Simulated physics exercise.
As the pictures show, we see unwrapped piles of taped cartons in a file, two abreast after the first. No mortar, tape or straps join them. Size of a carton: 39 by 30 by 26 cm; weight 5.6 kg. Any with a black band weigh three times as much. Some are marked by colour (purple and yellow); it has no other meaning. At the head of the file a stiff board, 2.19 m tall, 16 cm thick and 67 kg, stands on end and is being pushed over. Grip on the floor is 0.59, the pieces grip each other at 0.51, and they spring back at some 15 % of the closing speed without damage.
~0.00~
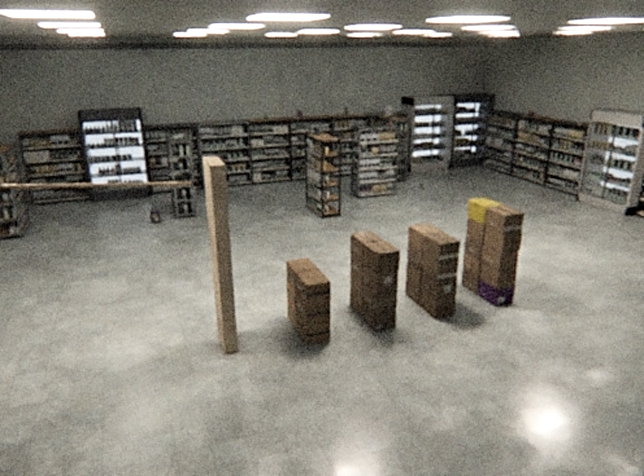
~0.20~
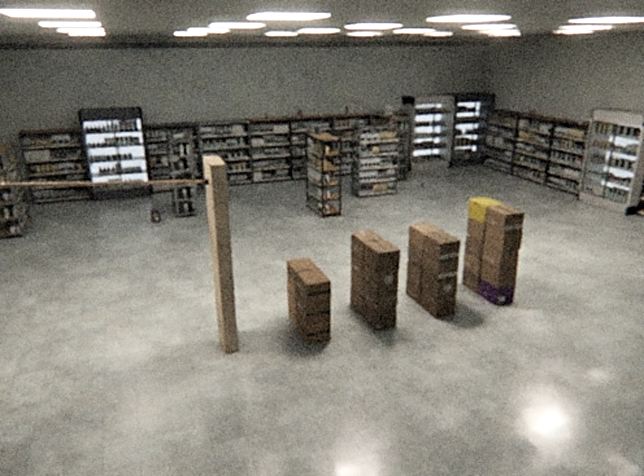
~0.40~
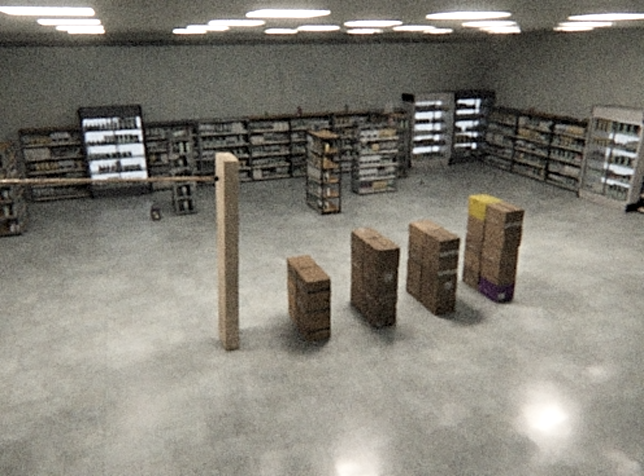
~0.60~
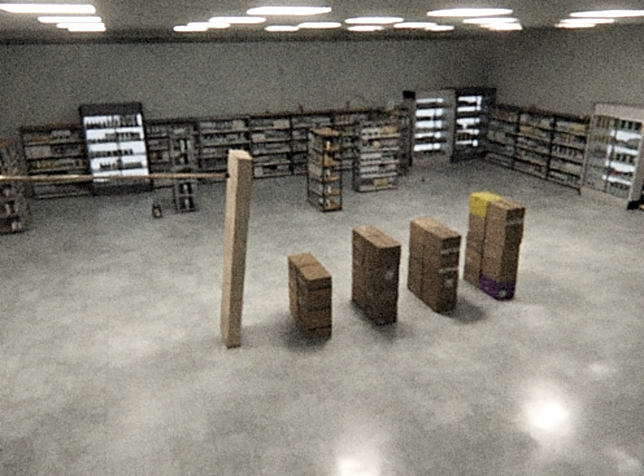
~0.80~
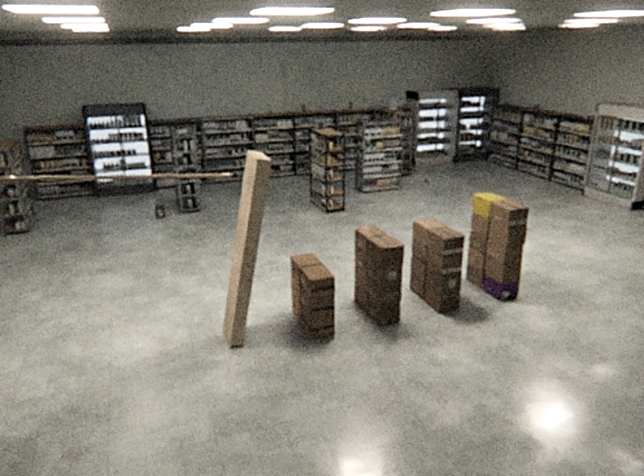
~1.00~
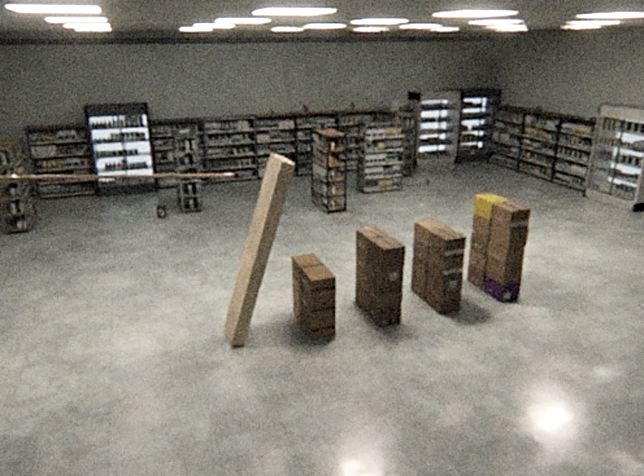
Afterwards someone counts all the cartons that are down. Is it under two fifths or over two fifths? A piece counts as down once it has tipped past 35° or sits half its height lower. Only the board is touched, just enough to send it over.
It comes to less than two fifths.
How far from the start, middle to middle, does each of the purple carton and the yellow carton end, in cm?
Purple 0, yellow 0.
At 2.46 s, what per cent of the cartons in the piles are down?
By then 0 per cent.
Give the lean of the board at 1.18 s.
Some 25° from upright.
After 1.18 s, board 27° from upright; none of the 32 cartons down.
After 1.40 s, board 45° from upright; none of the 32 cartons down.
After 1.80 s, board 74° from upright; none of the 32 cartons down.
After 2.46 s, board 50° from upright; none of the 32 cartons down, 1 disturbed.
In the end (3.2 s), board 54° from upright; none of the 32 cartons down, 1 disturbed; yellow carton unmoved; purple carton unmoved. That is 0 per cent. From the last view, middles, yellow carton near (491, 207), purple carton near (502, 287).
